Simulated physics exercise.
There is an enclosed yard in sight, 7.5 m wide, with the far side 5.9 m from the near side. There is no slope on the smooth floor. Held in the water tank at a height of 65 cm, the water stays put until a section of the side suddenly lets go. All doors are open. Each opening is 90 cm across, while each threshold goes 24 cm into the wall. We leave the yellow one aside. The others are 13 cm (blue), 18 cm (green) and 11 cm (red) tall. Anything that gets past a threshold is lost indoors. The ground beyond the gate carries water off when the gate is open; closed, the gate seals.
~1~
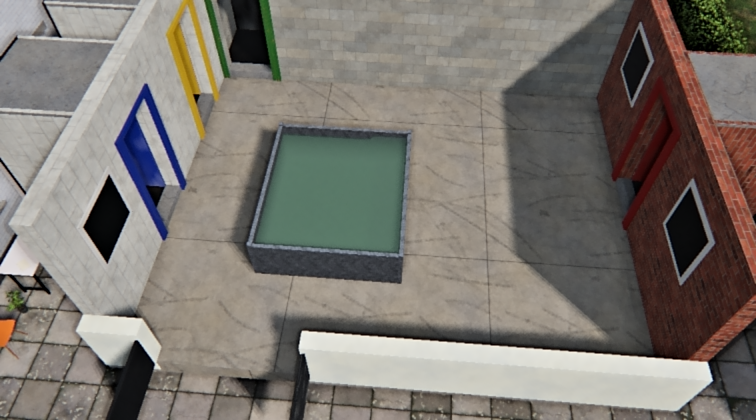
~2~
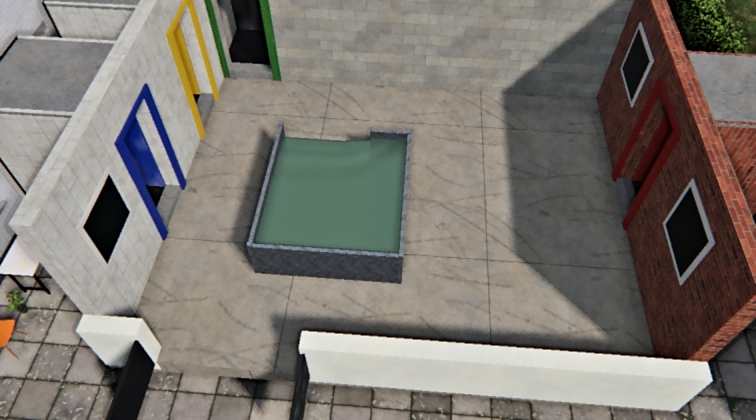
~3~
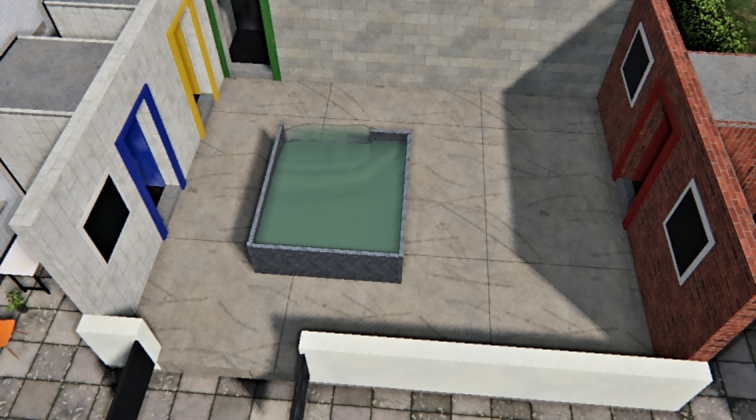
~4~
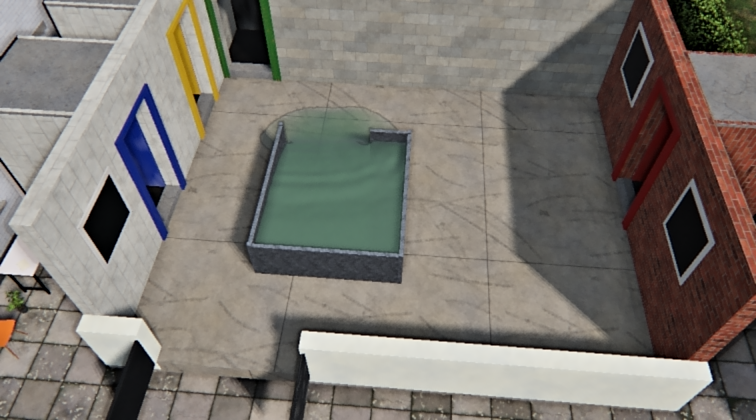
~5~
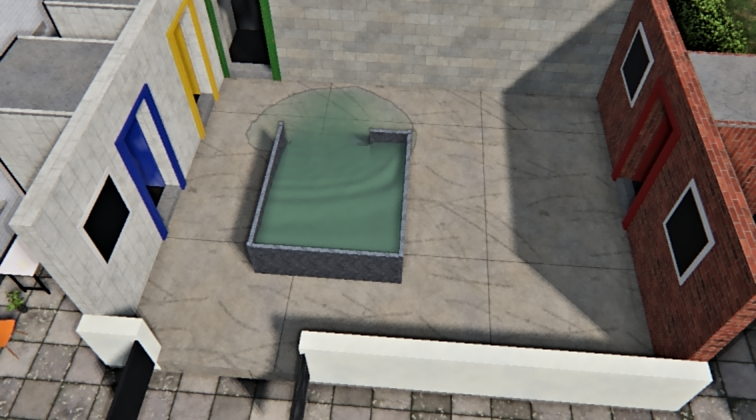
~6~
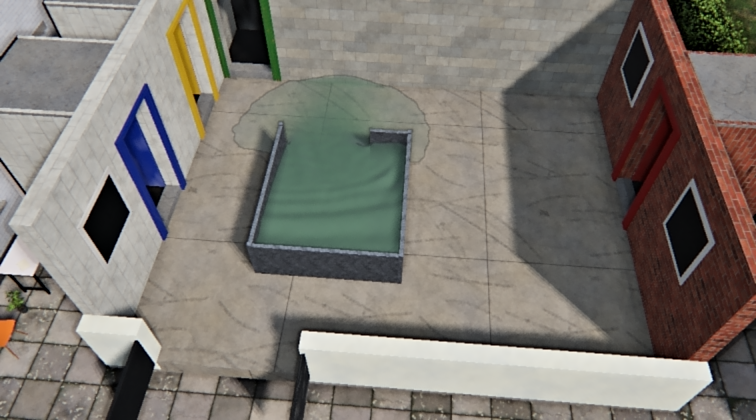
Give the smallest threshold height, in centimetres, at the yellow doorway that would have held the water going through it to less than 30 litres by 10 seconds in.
The smallest height is about 19 cm.
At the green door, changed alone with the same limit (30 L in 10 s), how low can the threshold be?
The green door needs around 32 cm.
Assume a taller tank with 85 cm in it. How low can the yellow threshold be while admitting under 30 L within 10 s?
Then a height close to 25 cm.
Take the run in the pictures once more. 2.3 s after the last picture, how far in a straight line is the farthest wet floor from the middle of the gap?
Near 5.4 metres, give or take.
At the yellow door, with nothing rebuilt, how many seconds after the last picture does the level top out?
The depth peaks at about 2.6 seconds.
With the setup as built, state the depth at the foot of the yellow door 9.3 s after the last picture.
Lab note: Depth approx. 8.5 cm.
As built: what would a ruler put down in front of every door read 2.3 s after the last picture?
In cm - blue: 5, yellow: 25, green: 32, red: 0.
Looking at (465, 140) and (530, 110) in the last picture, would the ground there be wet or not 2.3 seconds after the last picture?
In that order: Flooded, wet.
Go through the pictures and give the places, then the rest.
The first frame shows the water tank at (336, 188) is whole and still, 65 cm deep; the yellow door at (197, 75) is dry.
In the second frame, the gap is on the far side, the front 0.3 m out at a hidden place; the back of the water tank holds 65 cm.
In the third frame, the front is at (350, 128), 0.8 m from the gap on the far side; 1.3 m2 of floor is wet, 65 cm left at the back.
In the fourth frame, the gap is on the far side, the front 1.3 m out at (340, 110); the back of the water tank holds 65 cm.
In the fifth frame, water pours out on the far side and has run 1.9 m, to (347, 90); about 7 cm deep outside, 65 cm at the back.
In the sixth frame, the gap is on the far side, the front 2.1 m out at (298, 81); the back of the water tank holds 64 cm; the yellow door at (197, 75), 2.6 m from the gap, is still 0.9 m from the nearest water.
Then, 0.7 s after the last picture water covers 15 % of the floor, deepest (42 cm) near (329, 87); 1 cm at the yellow door, 0 litres in over its 20 cm threshold.
Then, 2.3 s after the last picture water covers 45 % of the floor, deepest (39 cm) near (224, 81); 25 cm at the yellow door, 5 litres in over its 20 cm threshold.
Then, 9.3 s after the last picture water covers 95 % of the floor, deepest (11 cm) near (626, 383); 8 cm at the yellow door, 22 litres in over its 20 cm threshold.
At the yellow door as built, the water peaked near 25 cm, 2.5 s after the last picture.
Run again over the same 10 s with other heights there, 41 litres in over 17 cm, 11 litres over 23 cm. The limit of 30 litres is kept from about 19 cm up.
